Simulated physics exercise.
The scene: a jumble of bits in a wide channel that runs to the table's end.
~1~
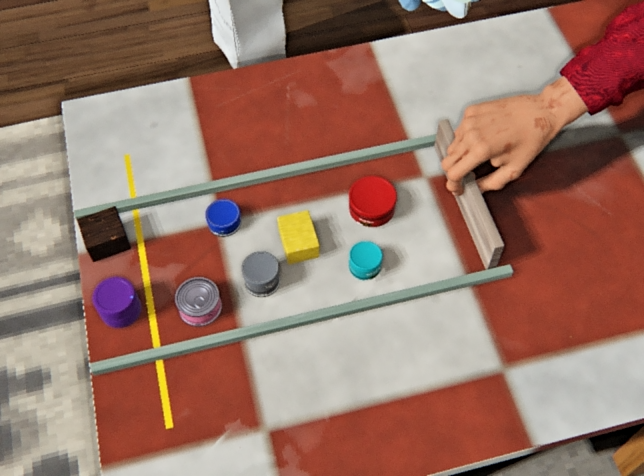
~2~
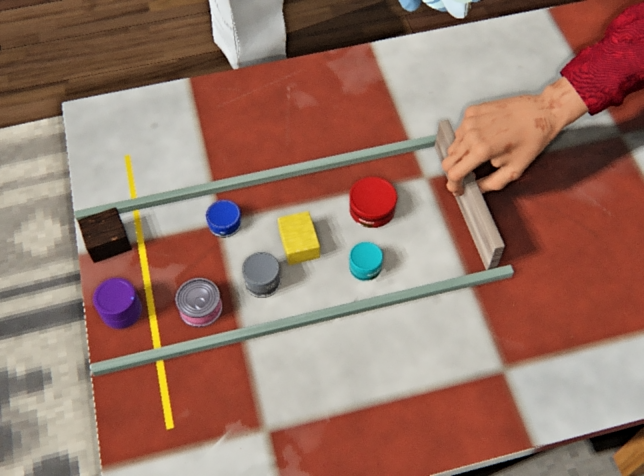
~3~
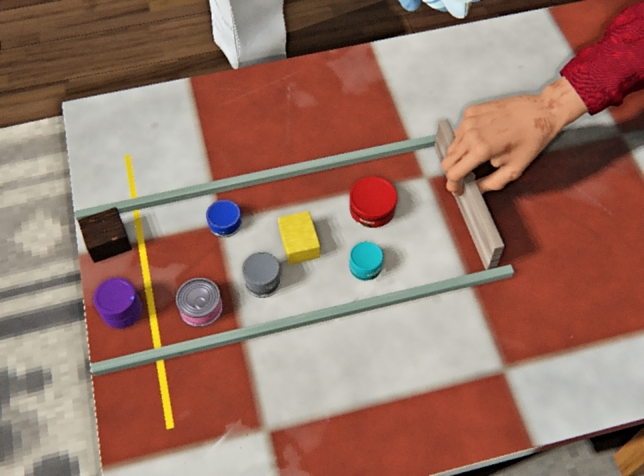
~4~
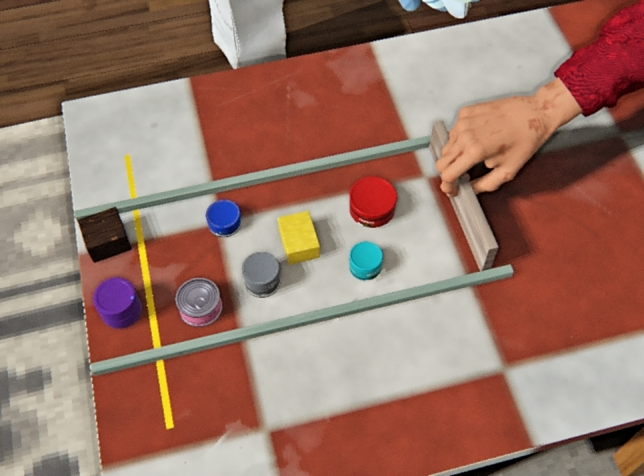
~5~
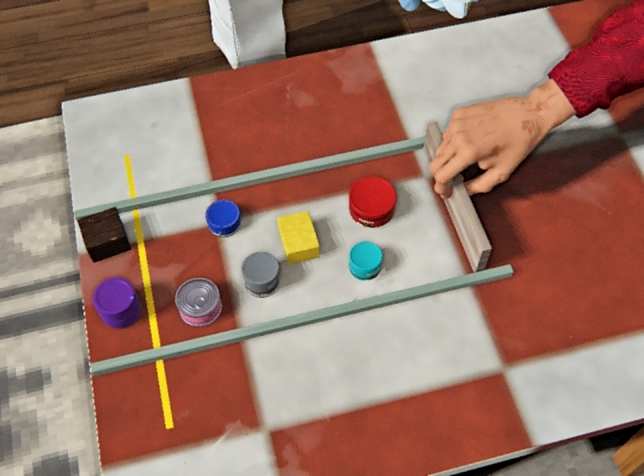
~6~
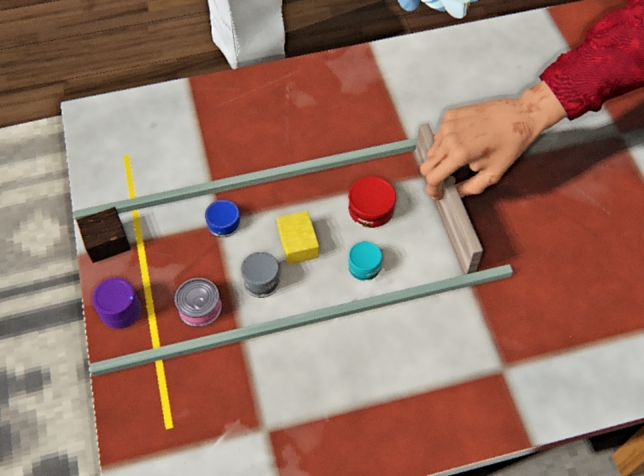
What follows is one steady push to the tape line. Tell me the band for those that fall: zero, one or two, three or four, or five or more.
The number that fall off is one or two.
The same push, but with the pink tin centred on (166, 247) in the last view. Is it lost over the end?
The pink tin is lost.
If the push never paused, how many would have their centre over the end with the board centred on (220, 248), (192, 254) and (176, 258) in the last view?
It would be 0, 1 and 1.
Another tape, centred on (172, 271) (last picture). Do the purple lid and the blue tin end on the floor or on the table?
The purple lid is lost, the blue tin stays on.
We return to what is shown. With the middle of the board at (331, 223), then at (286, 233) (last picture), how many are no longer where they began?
3 and 5.
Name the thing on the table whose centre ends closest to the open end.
It is the black block.
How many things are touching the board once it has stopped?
That makes 3.
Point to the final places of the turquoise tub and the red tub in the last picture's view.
Near (135, 326) and (117, 258).
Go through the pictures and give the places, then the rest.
The first frame shows black block (104, 234); purple lid (118, 303); pink tin (199, 302); board (467, 193); tape (146, 277).
The second frame shows purple lid (118, 303); red tub (373, 203).
The third frame shows pink tin (199, 302); turquoise tub (366, 261).
The fourth frame shows black block (105, 235); yellow block (299, 238).
The fifth frame shows purple lid (118, 303); grey pot (261, 275).
The sixth frame shows black block (104, 235); purple lid (117, 303); pink tin (198, 302); board (446, 197); tape (146, 277).
Early on, none off yet; black block at rest near (104, 235); purple lid at rest near (117, 303); pink tin at rest near (198, 302).
A while later, none off yet; black block at rest near (104, 235); purple lid at rest near (117, 303); pink tin moving near (191, 304).
Further along, none off yet; black block at rest near (104, 235); purple lid travelled about its own width near (77, 303); pink tin travelled well along near (109, 328).
Finally, the number that fall off is one or two; lost, pink tin and purple lid.
